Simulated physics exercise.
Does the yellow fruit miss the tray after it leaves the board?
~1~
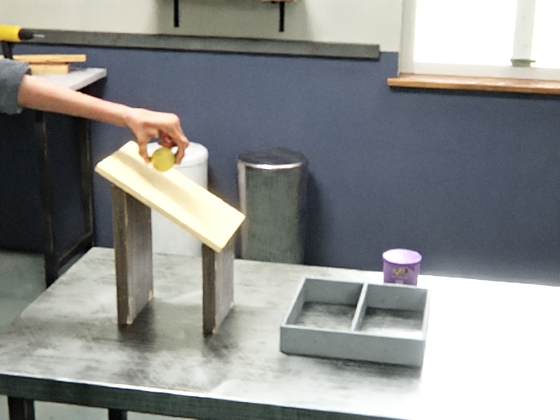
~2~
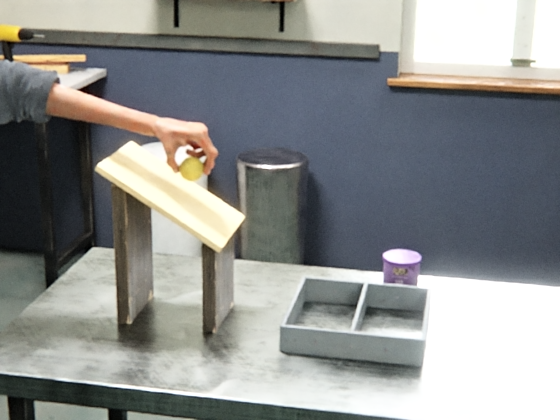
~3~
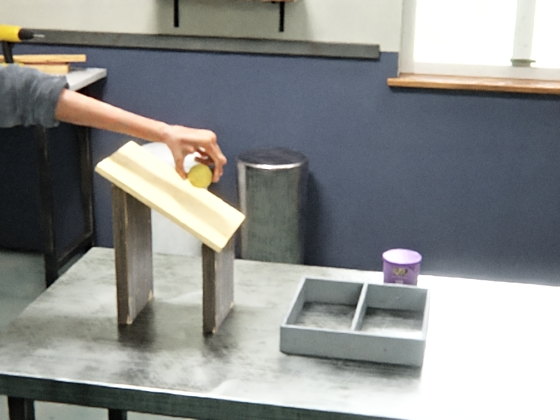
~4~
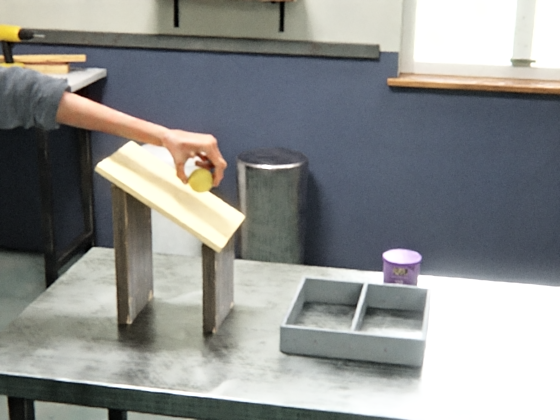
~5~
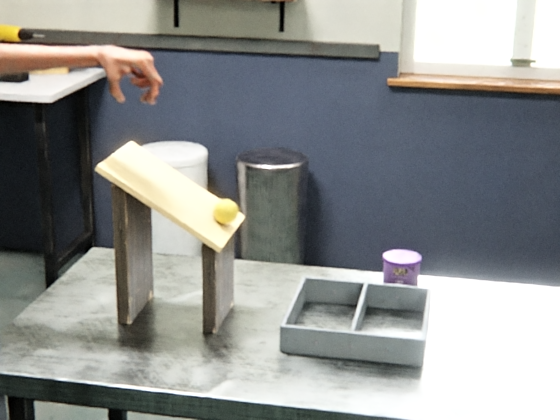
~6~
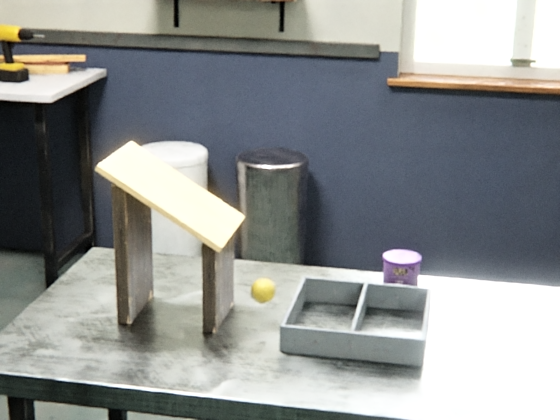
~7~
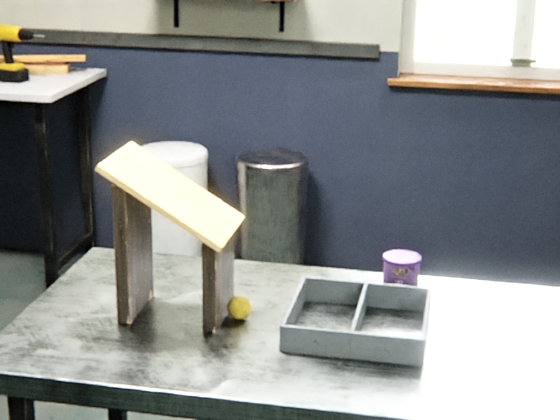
Yes, it misses the tray. It drops into the gap in front of it and ends up on the tabletop next to the shorter upright.
